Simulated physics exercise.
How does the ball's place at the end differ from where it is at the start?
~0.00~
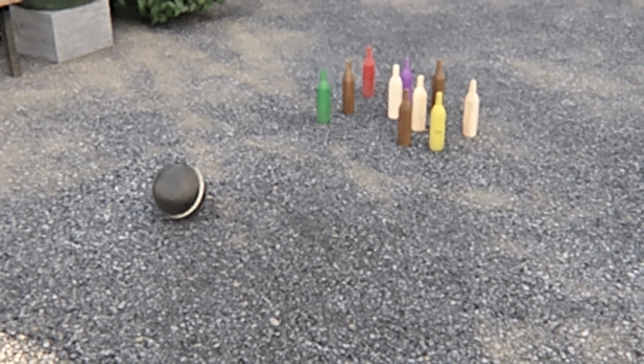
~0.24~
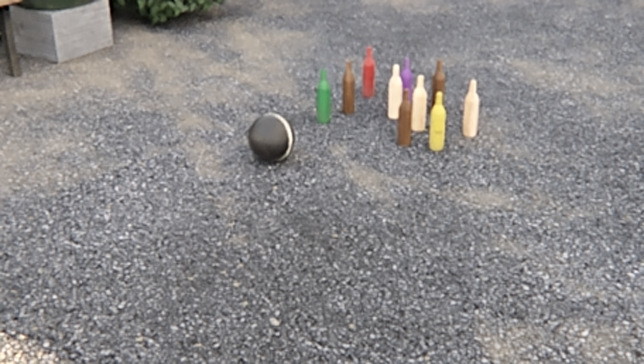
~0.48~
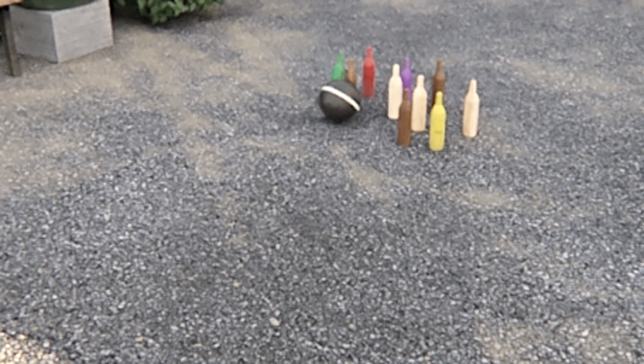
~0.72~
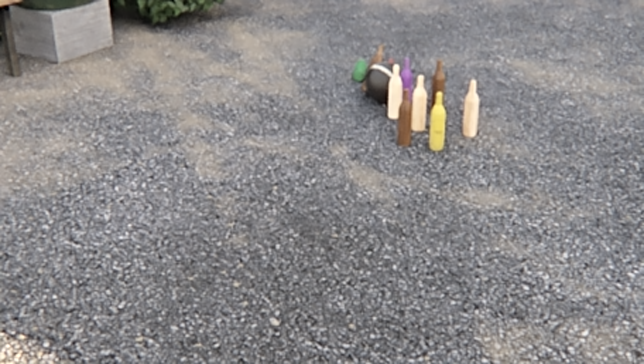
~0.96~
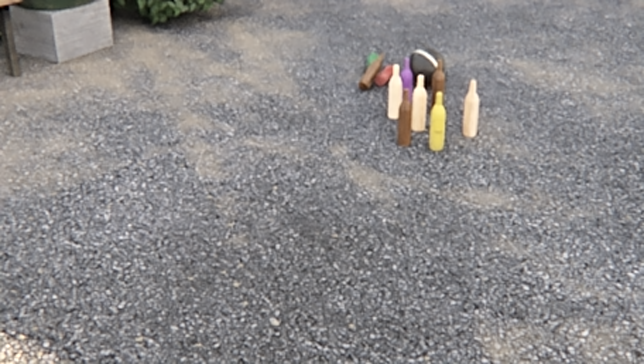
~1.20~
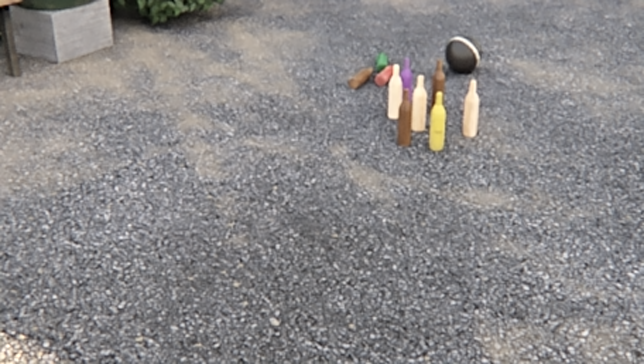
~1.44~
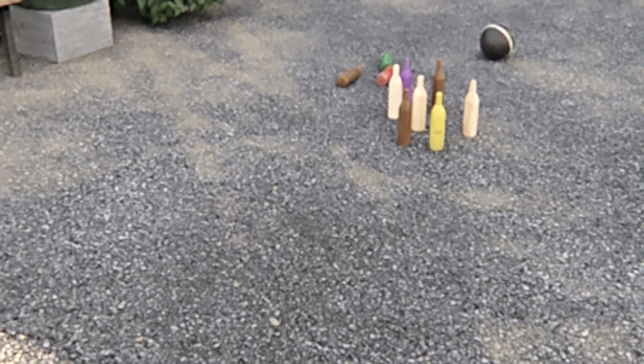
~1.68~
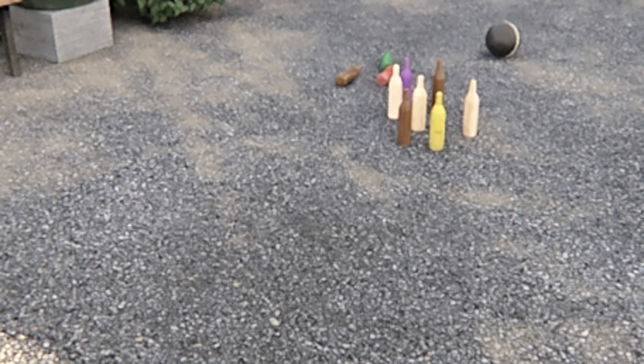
At the start the ball is on the left, nearer the viewer than the skittles. At the end it is at the upper right, beyond the skittles.
The clip opens with a dark ball with a pale stripe on gravel at the left, and a cluster of bottle-shaped skittles standing to the upper right. The ball rolls right and away from the viewer, reaching the green skittle and a brown one beside it. It pushes on into the red skittle, and all three topple as it passes behind the purple one. The ball comes out at the back and rolls to the upper right, while the fallen brown skittle rolls a little left. At the end the green, red and brown skittles lie down, and the others still stand.
